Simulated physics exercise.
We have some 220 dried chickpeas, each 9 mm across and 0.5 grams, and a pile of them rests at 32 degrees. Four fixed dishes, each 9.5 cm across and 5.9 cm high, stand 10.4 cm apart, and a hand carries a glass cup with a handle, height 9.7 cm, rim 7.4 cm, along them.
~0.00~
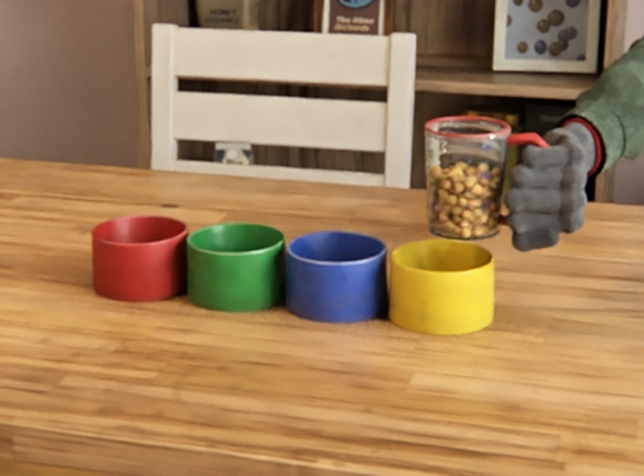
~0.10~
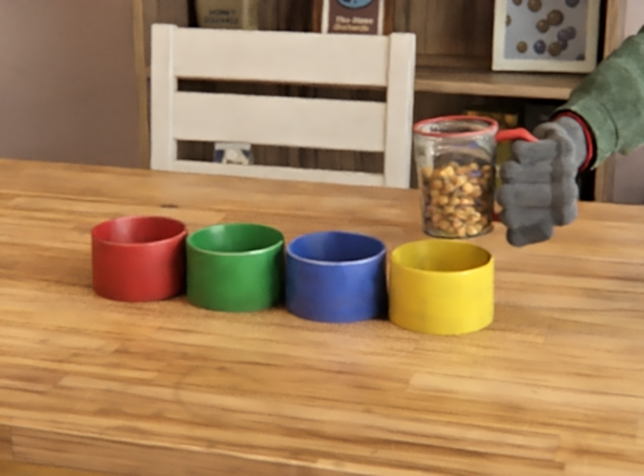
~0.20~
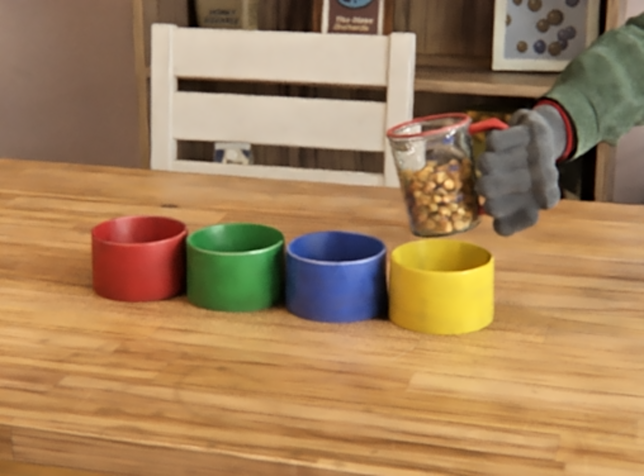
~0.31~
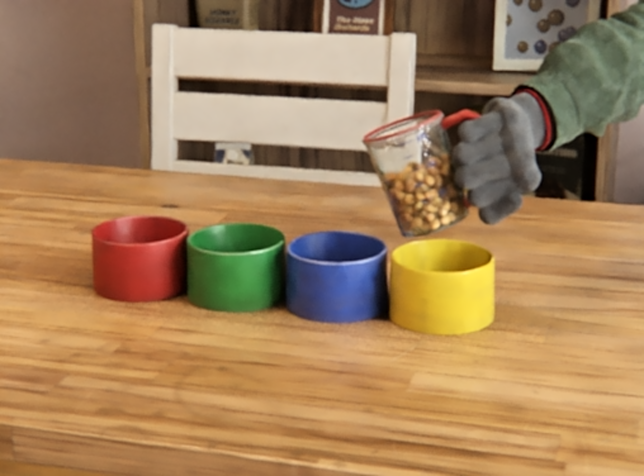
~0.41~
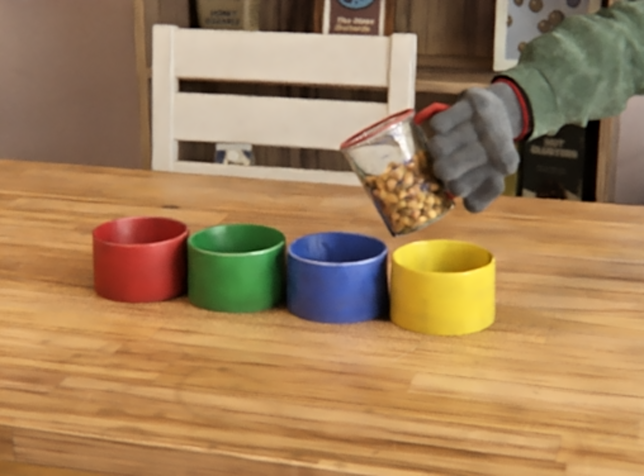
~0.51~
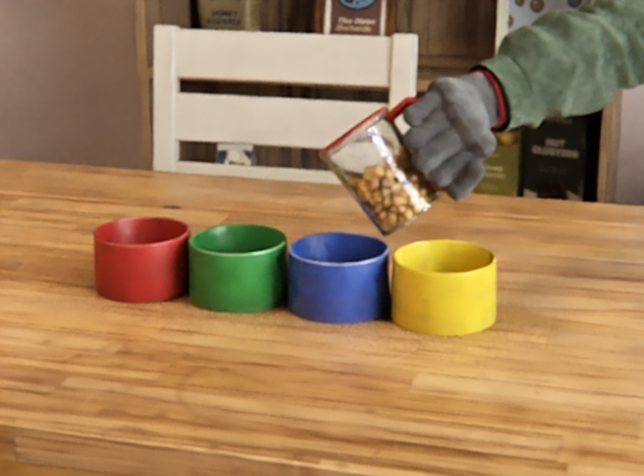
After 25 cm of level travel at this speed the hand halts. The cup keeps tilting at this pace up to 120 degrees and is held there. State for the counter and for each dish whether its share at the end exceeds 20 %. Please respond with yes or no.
Red dish yes, blue dish no, green dish no, yellow dish no, counter no.
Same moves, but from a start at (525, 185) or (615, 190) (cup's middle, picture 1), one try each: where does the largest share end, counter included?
In the first try green collects the most, and in the second it's blue.
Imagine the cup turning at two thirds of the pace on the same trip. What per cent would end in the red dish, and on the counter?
Then: Red 100; counter 0.
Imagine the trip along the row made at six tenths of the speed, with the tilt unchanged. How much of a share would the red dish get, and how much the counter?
The shares would then be red 0 and counter 0.
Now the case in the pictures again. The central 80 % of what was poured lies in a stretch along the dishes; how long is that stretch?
About 6 cm.
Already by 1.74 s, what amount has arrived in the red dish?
Close to 85 percent of the load.
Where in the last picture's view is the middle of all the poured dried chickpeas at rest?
My guess is close to (148, 265).
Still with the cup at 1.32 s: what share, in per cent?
Roughly 100 per cent, give or take.
After 1.00 s, tilt 77 degrees; cup holds 100 %.
After 1.32 s, tilt 103 degrees; cup holds 100 %.
Then, at 1.74 s, tilt 120 degrees; cup holds 10 %, red 85 %.
At rest (2.3 s), red 100 %, blue 0 %, green 0 %, yellow 0 %, counter 0 %.
